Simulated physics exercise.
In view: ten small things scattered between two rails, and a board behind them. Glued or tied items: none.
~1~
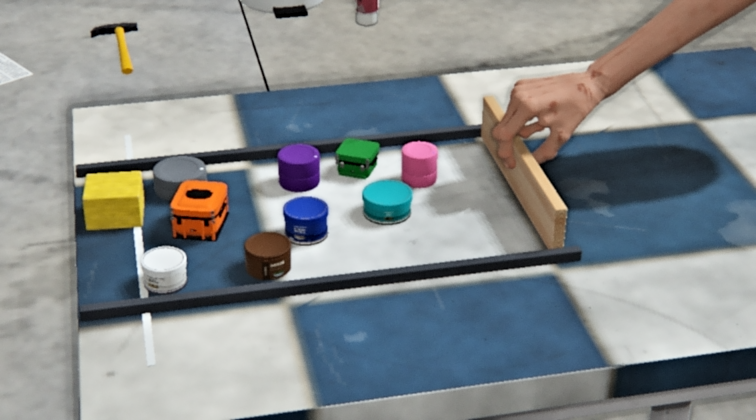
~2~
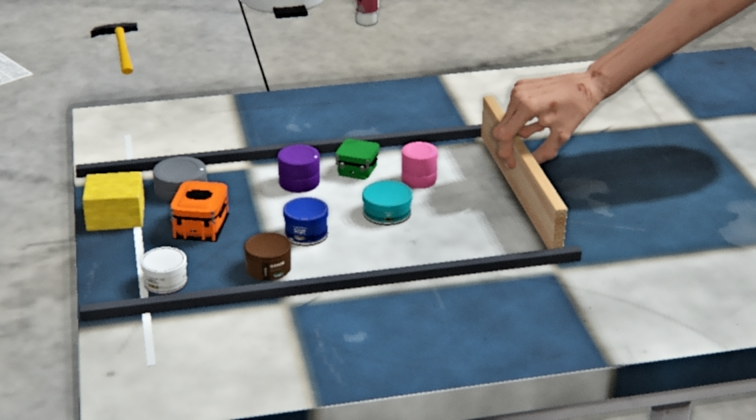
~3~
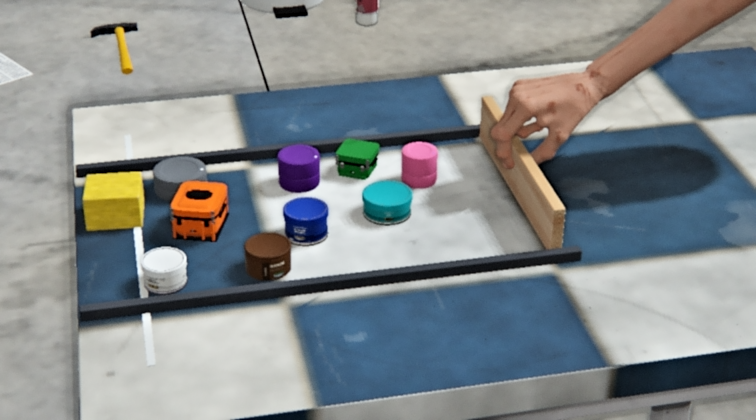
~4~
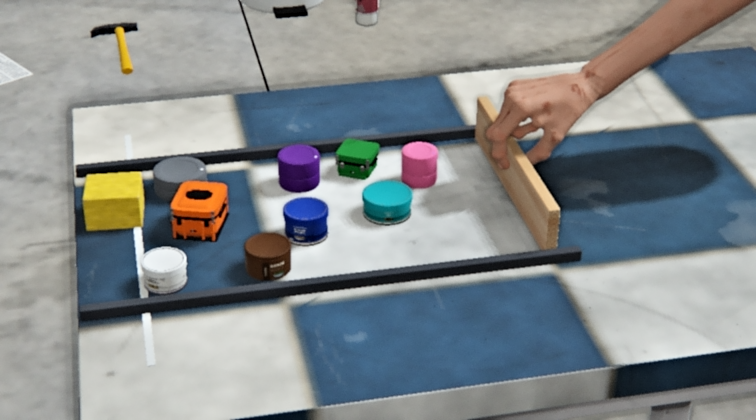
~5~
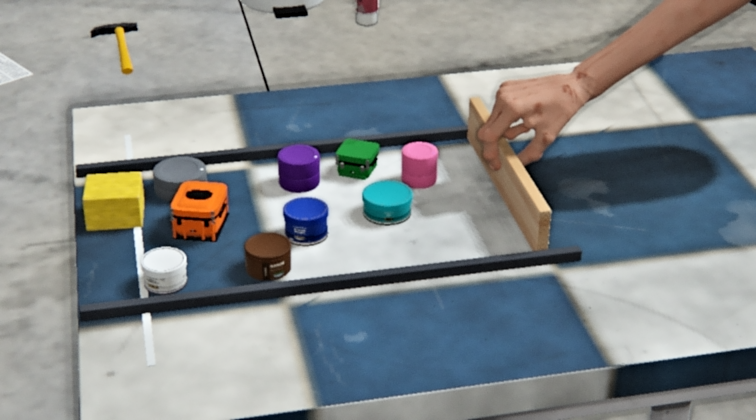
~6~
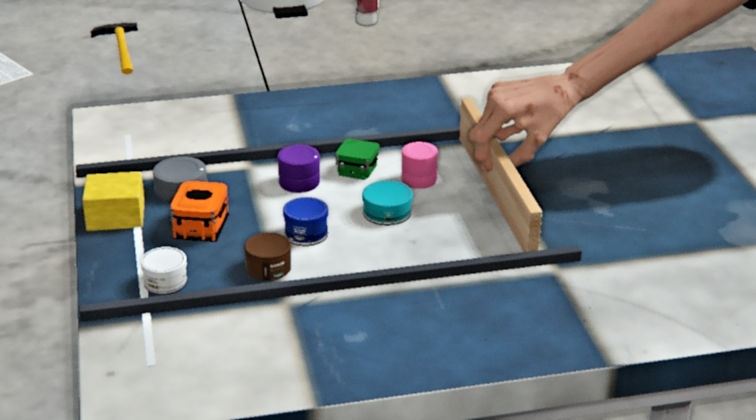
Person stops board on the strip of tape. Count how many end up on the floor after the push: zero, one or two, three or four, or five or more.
Three or four.
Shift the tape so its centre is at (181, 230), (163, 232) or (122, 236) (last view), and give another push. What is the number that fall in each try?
Tallies in the order asked: 1, 1, 5.
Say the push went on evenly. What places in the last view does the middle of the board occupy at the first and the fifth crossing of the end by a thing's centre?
First about (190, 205), next about (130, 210).
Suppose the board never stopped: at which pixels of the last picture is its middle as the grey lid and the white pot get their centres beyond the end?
Around (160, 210), then around (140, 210).
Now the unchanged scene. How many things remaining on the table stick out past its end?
Looks like 2 of them.
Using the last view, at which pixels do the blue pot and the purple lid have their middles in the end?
About (117, 255), and the other about (82, 195).
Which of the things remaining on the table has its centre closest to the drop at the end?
It would be the white pot.
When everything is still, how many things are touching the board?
Counting them up gives 5.
Soon after, none off yet; yellow block at rest near (114, 201); white pot at rest near (164, 271); grey lid at rest near (180, 179).
In the end, the number that fall off is three or four; gone, orange case, grey lid and yellow block.
